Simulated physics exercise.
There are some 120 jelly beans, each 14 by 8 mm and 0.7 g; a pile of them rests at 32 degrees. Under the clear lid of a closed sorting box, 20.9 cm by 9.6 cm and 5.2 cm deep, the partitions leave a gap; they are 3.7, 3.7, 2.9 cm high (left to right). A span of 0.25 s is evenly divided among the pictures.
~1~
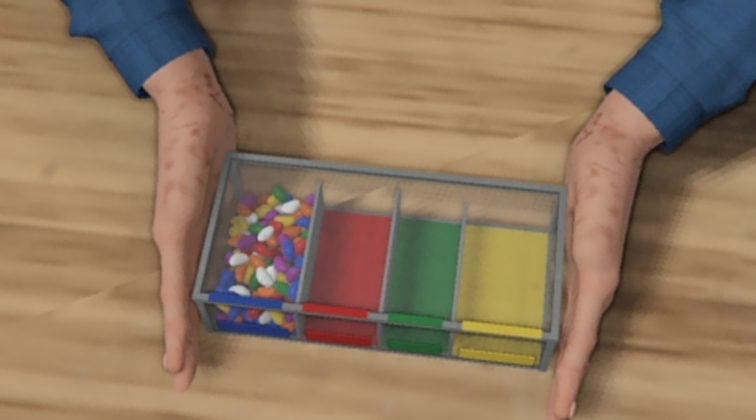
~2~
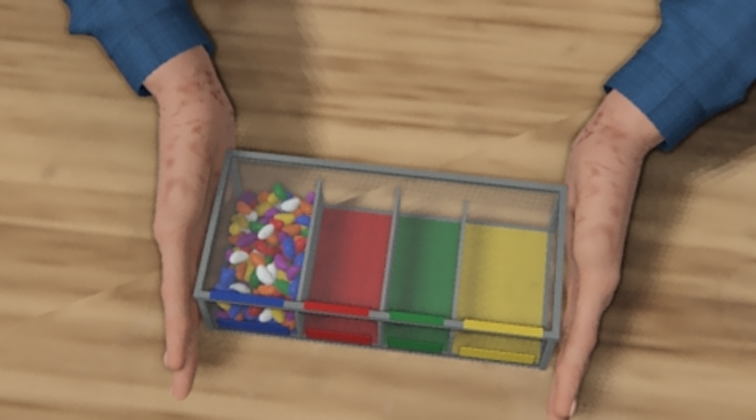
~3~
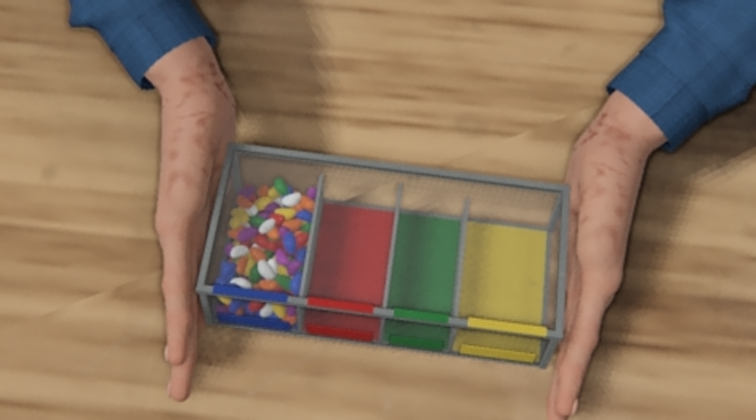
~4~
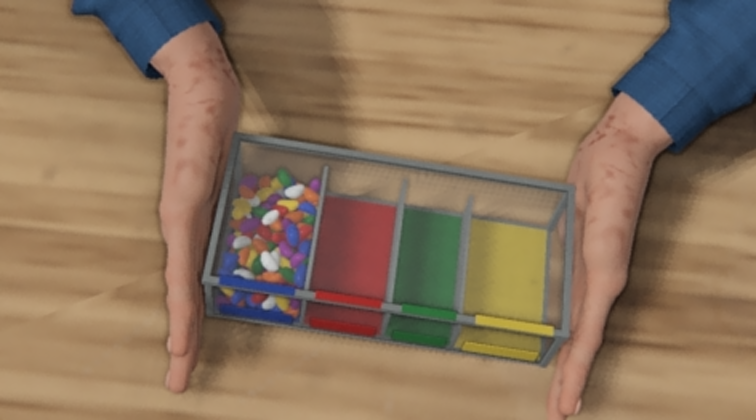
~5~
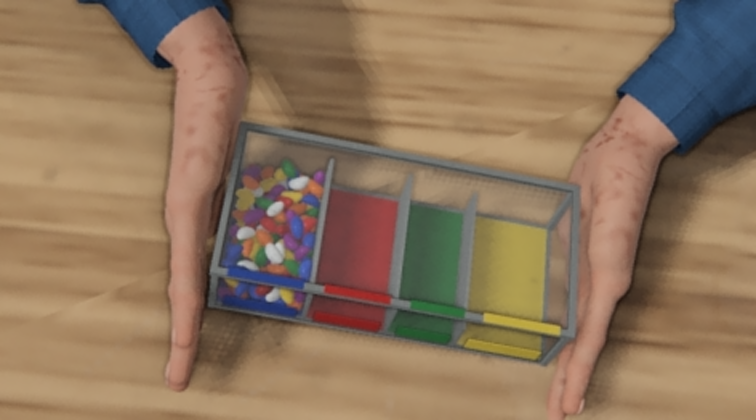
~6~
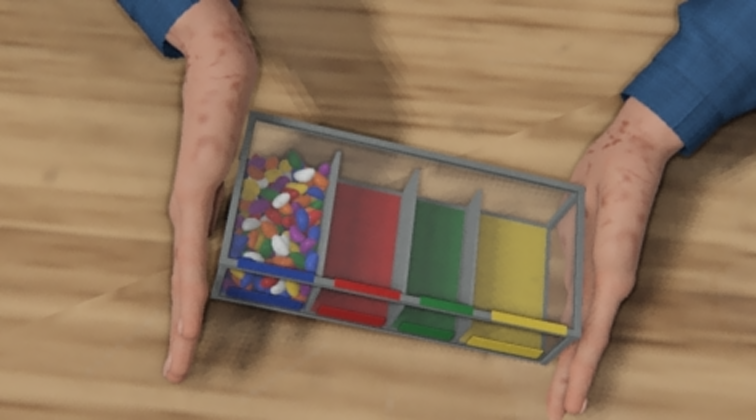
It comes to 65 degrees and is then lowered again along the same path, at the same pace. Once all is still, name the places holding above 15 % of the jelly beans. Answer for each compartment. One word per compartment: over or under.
Red compartment under, blue compartment over, green compartment under, yellow compartment under.
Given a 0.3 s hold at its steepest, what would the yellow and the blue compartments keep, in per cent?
That would leave yellow with 0 percent and blue with 90 percent.
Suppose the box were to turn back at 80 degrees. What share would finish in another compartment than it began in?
About 20 per cent.
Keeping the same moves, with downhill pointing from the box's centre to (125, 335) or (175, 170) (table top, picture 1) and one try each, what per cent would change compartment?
Around 0 % for the first direction, around 0 % for the second.
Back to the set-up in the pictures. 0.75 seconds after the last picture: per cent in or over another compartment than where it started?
5 %.
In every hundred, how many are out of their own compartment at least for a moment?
About 10 %.
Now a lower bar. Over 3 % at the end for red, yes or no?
Result for red: True.
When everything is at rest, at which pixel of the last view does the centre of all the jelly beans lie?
I'd put it at about (288, 265).
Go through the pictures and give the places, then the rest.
The first frame shows box tilt 0 degrees, front corners at (201, 295) and (551, 334); blue 100 %.
The second frame shows box tilt 1 degrees, front corners at (202, 292) and (552, 333).
The third frame shows box tilt 3 degrees, front corners at (204, 287) and (556, 332), lowest corner right front.
The fourth frame shows box tilt 7 degrees, front corners at (210, 277) and (562, 332), lowest corner right front.
The fifth frame shows box tilt 11 degrees, front corners at (218, 268) and (568, 331), lowest corner right front.
The sixth frame shows box tilt 15 degrees, front corners at (227, 259) and (573, 331), lowest corner right front; blue 100 %.
Then, 0.75 s after the last picture, tilt 64 degrees; red 5 %, blue 95 %.
Then, 1.25 s after the last picture, tilt 27 degrees; red 5 %, blue 90 %, green 5 %.
Then, 1.81 s after the last picture, tilt 0 degrees; red 5 %, blue 90 %, green 5 %.
In the end, red 5 %, blue 90 %, green 5 %, yellow 0 %.
